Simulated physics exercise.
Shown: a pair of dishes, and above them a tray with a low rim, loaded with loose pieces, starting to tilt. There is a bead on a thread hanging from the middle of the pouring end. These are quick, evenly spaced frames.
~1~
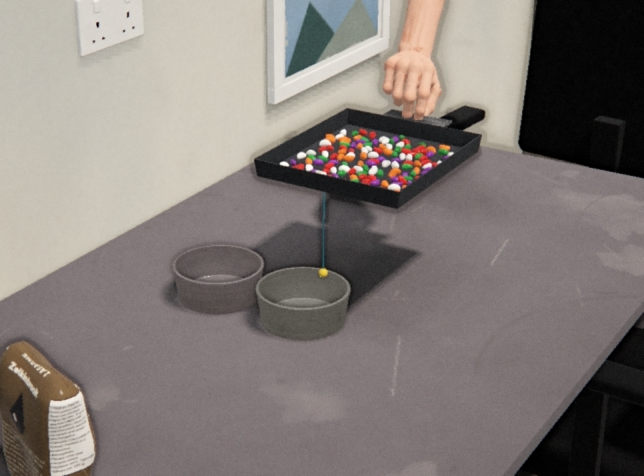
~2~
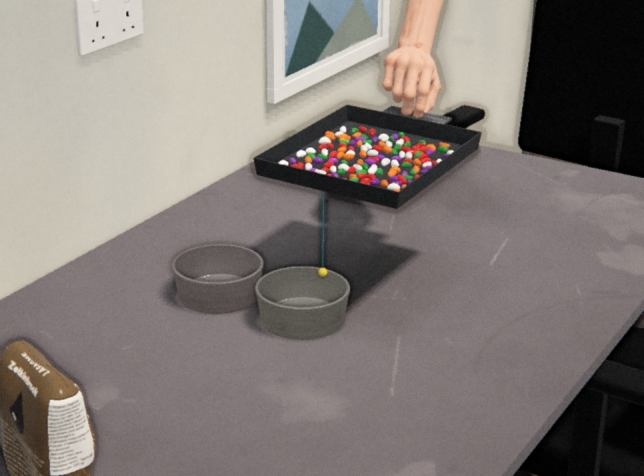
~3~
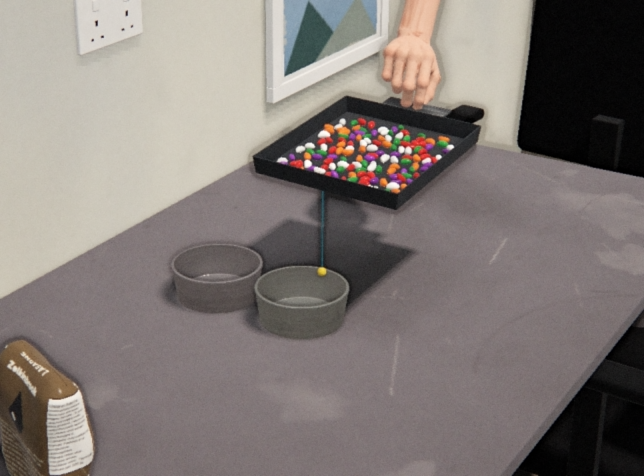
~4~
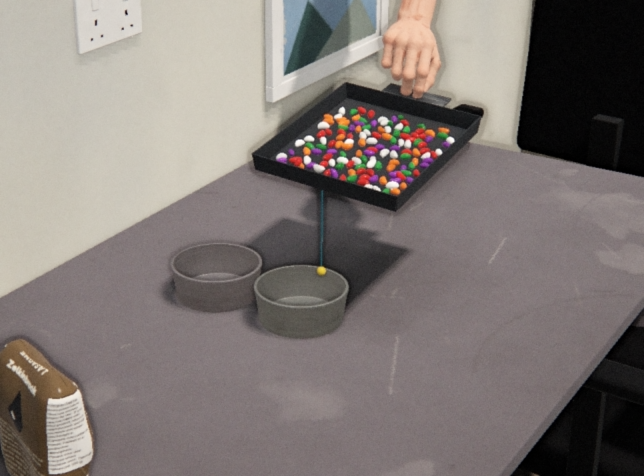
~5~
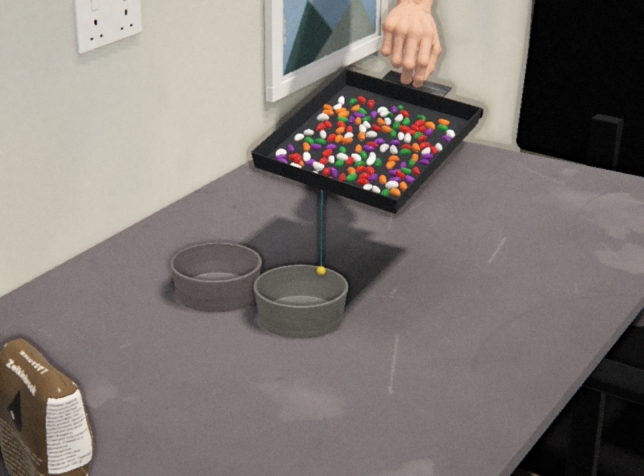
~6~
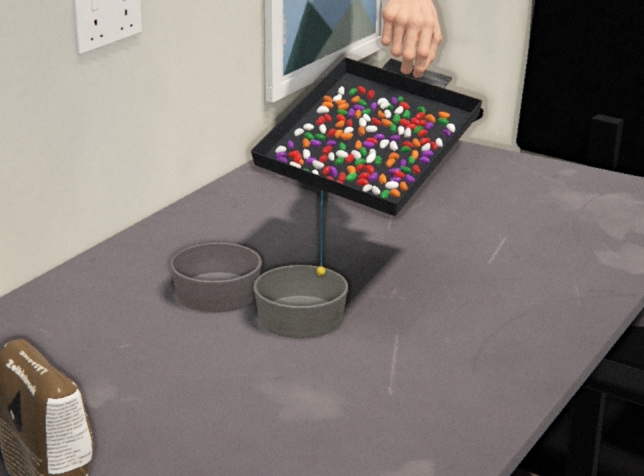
The footage shows a hand holding a dark tray of multicoloured jelly beans above two grey dishes, then raising its far side so the tray gradually slants toward the viewer, its near edge dipping slightly at the right corner.
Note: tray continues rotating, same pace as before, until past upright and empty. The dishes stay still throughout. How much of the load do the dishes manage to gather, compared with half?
They gather less than half of it.
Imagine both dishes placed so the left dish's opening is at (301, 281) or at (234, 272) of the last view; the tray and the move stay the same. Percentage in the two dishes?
Roughly 70% first, roughly 40% second.
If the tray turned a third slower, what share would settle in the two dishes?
Near 10 in a hundred.
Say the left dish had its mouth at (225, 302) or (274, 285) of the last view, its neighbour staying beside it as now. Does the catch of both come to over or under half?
At the first place under half, at the second over half.
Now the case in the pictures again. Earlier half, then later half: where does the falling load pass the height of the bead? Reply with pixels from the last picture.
I'd place the first part at (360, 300) and the rest at (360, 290).
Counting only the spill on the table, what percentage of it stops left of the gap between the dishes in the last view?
I'd put it at close to 10 per cent.
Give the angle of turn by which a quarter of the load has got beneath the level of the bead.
I'd say it is tilted about 115°.
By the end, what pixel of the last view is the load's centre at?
About pixel (362, 349).
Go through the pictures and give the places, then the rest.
The first picture shows corners of the pouring end near (257, 159) and (398, 190), level; middle of the load near (374, 162), jelly beans; left dish near (193, 294); right dish near (279, 319); bead on its thread near (323, 273).
The second picture shows corners of the pouring end near (257, 157) and (398, 191), level; middle of the load near (374, 160).
The third picture shows corners of the pouring end near (256, 156) and (397, 192), tipped barely, lowest at the right corner; middle of the load near (373, 156).
The fourth picture shows corners of the pouring end near (255, 153) and (396, 195), tipped a little, lowest at the right corner; middle of the load near (372, 151).
The fifth picture shows corners of the pouring end near (254, 151) and (396, 198), tipped a little, lowest at the right corner; middle of the load near (372, 145).
The sixth picture shows corners of the pouring end near (254, 150) and (395, 201), tipped clearly, lowest at the right corner; middle of the load near (372, 141); left dish near (190, 292); right dish near (276, 317).
Shortly afterwards, tray tipped steeply; the whole lot on the tray.
Next, tray tipped past a quarter turn; all but a few on the tray; a little outside both.
Some moments later, tray tipped past a quarter turn; a little in the right dish; all but a few outside both.
In the end, tray tipped past a quarter turn; a little in the right dish; none at all in the left dish; all but a few outside both.
